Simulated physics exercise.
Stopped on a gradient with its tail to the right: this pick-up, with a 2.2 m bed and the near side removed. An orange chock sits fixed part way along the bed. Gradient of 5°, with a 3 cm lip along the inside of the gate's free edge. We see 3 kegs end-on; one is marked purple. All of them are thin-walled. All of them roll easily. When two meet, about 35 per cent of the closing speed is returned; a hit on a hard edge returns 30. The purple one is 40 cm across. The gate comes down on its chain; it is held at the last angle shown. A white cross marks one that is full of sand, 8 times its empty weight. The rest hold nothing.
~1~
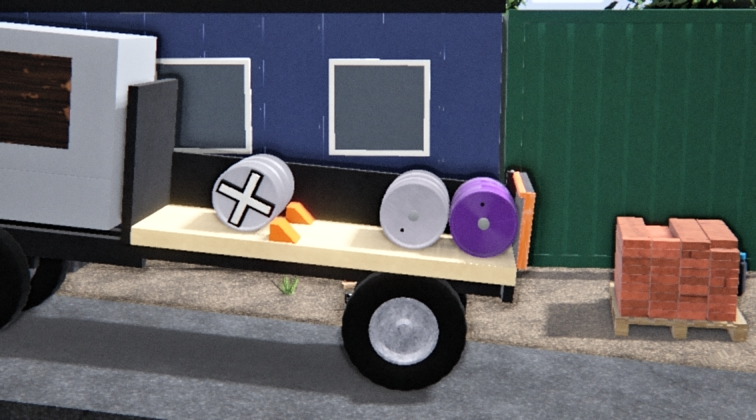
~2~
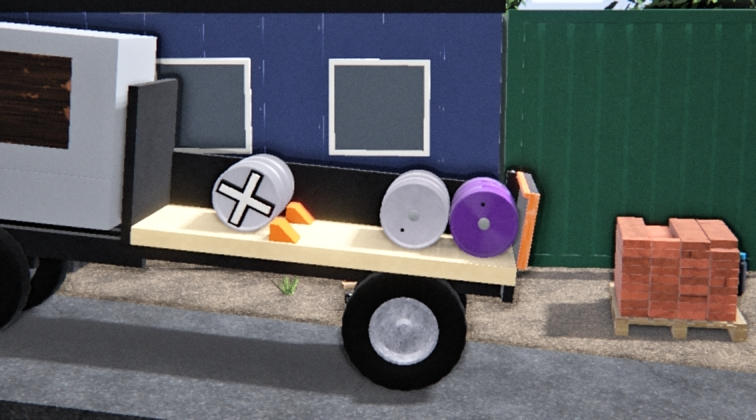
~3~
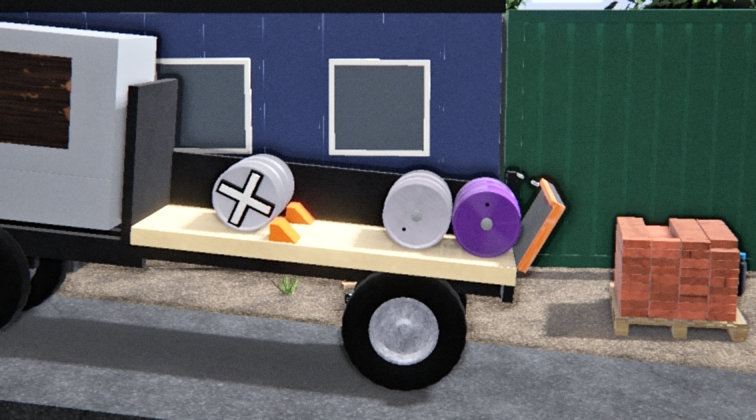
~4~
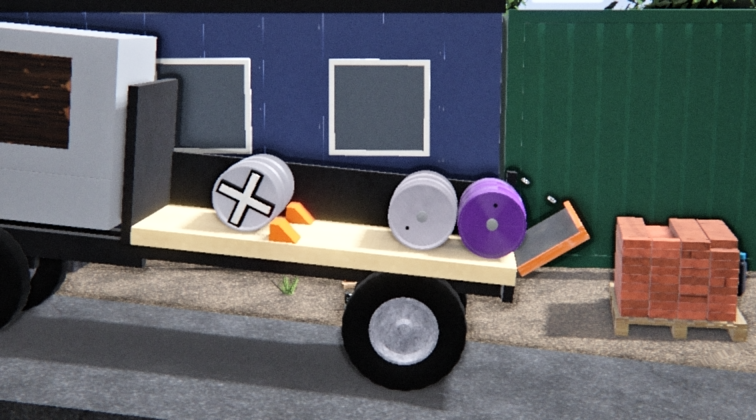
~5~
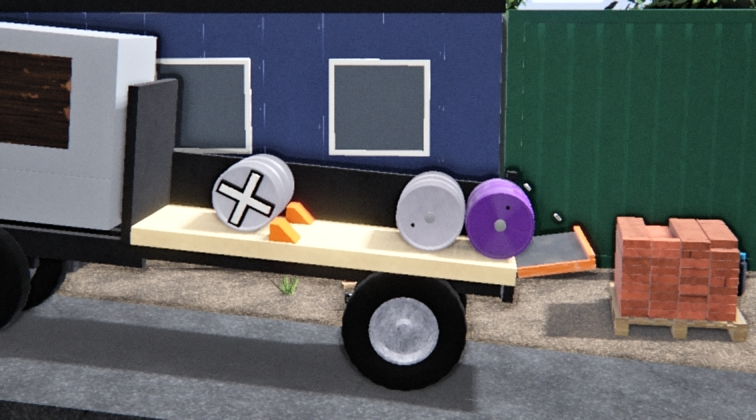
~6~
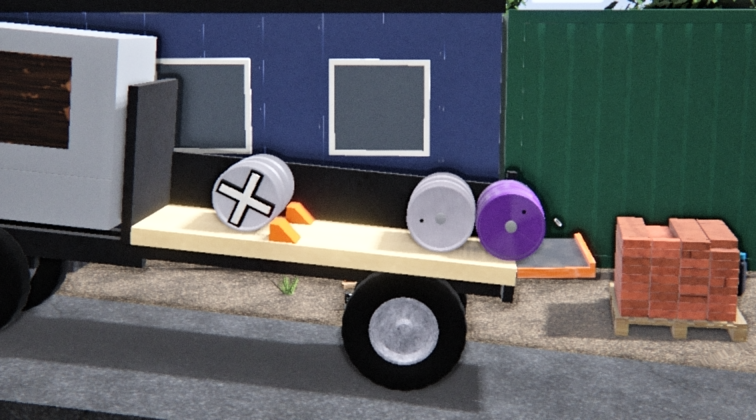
The clip opens on a stationary pick-up bed with a white-cross keg resting left of orange wedges and a plain grey keg beside a purple one near the upright tailgate. The gate swings down to the right until nearly level, while the grey and purple kegs roll slightly rightward together.
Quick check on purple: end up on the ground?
It stays in.
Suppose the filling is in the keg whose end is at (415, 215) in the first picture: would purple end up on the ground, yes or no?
Then purple yes.
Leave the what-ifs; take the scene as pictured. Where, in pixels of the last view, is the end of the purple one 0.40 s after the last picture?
Around pixel (538, 227).
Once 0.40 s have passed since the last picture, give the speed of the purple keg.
Speed: Approx. 0.4 m/s.
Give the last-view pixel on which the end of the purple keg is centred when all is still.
It comes to rest around (562, 227).
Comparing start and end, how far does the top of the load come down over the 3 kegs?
0 cm.
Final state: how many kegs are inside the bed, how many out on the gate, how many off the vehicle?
Final counts, in the order asked: 2, 1, 0.
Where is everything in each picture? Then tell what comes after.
The first picture shows purple at (484, 224); gate 85° above level, tip at (530, 196); white cross at (245, 199).
The second picture shows purple at (484, 224); gate 82° above level, tip at (534, 197).
The third picture shows purple at (487, 225); gate 61° above level, tip at (559, 208).
The fourth picture shows purple at (492, 225); gate 32° above level, tip at (584, 235).
The fifth picture shows purple at (500, 226); gate 8° above level, tip at (592, 264).
The sixth picture shows purple at (511, 227); gate 2° above level, tip at (592, 272).
Then, 0.40 s after the last picture, purple is on the gate, 10 cm past the hinge, rolling right; 0 of 3 are out.
Then, 0.70 s after the last picture, purple is on the gate, 20 cm past the hinge, rolling right; 0 of 3 are out.
Then, 1.20 s after the last picture, purple is on the gate, 30 cm past the hinge; 0 of 3 are out.
At rest (1.70 s after the last picture), purple is on the gate, 25 cm past the hinge; 0 of 3 are out.
